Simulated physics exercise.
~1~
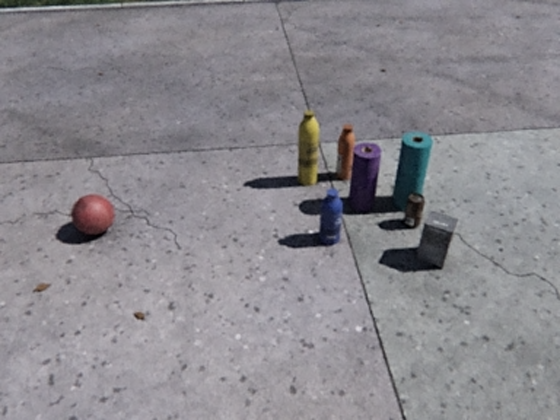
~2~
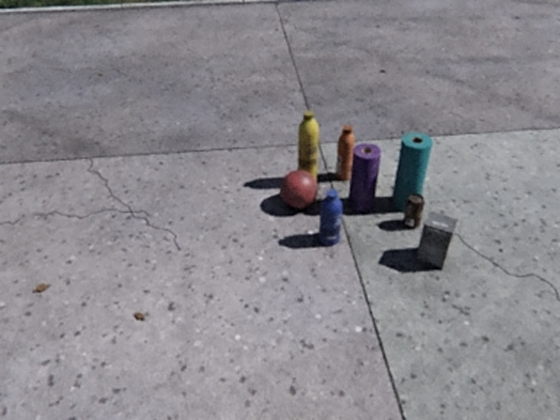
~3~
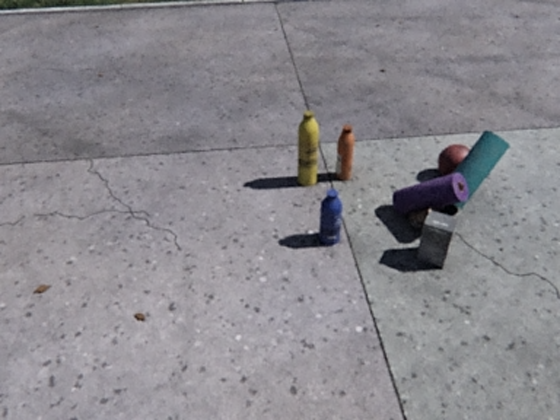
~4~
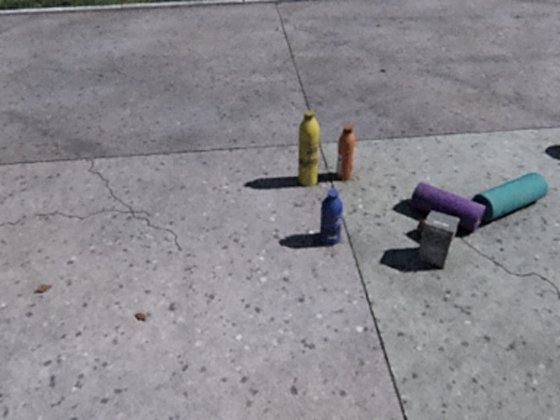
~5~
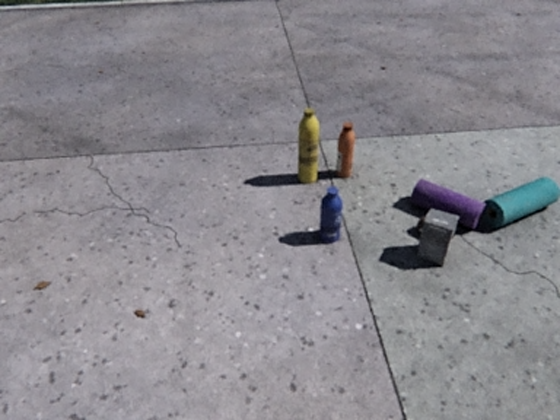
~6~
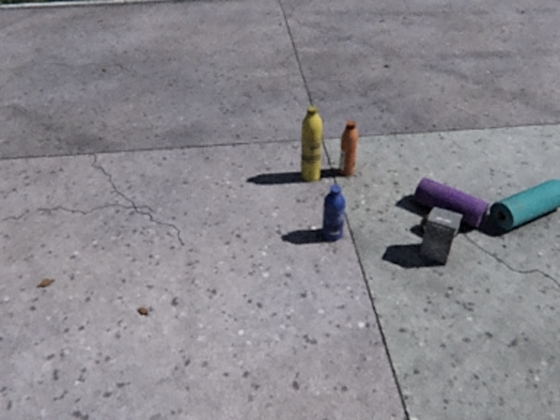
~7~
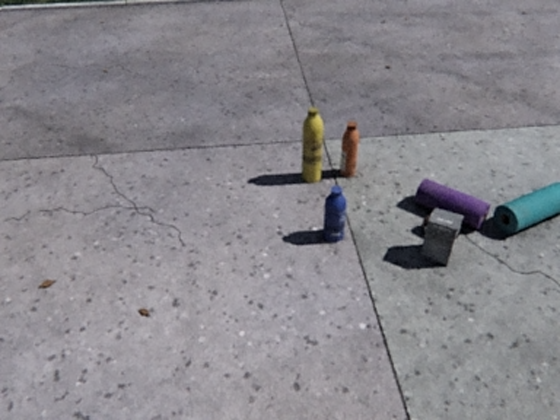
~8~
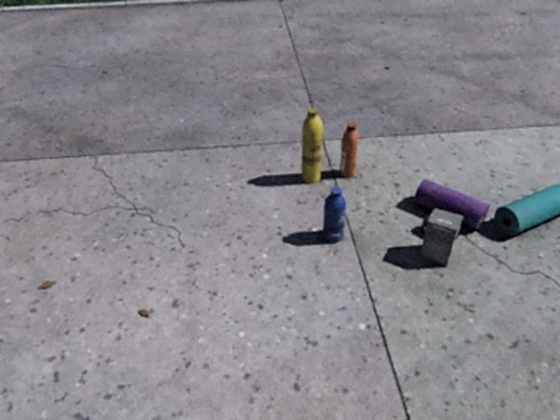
The footage shows a red ball rolling rightward across pavement, past standing bottles and into two upright rolls and a small brown can. The purple and turquoise rolls topple and end lying down, the can is lost from view, and the three bottles and grey carton stay standing.
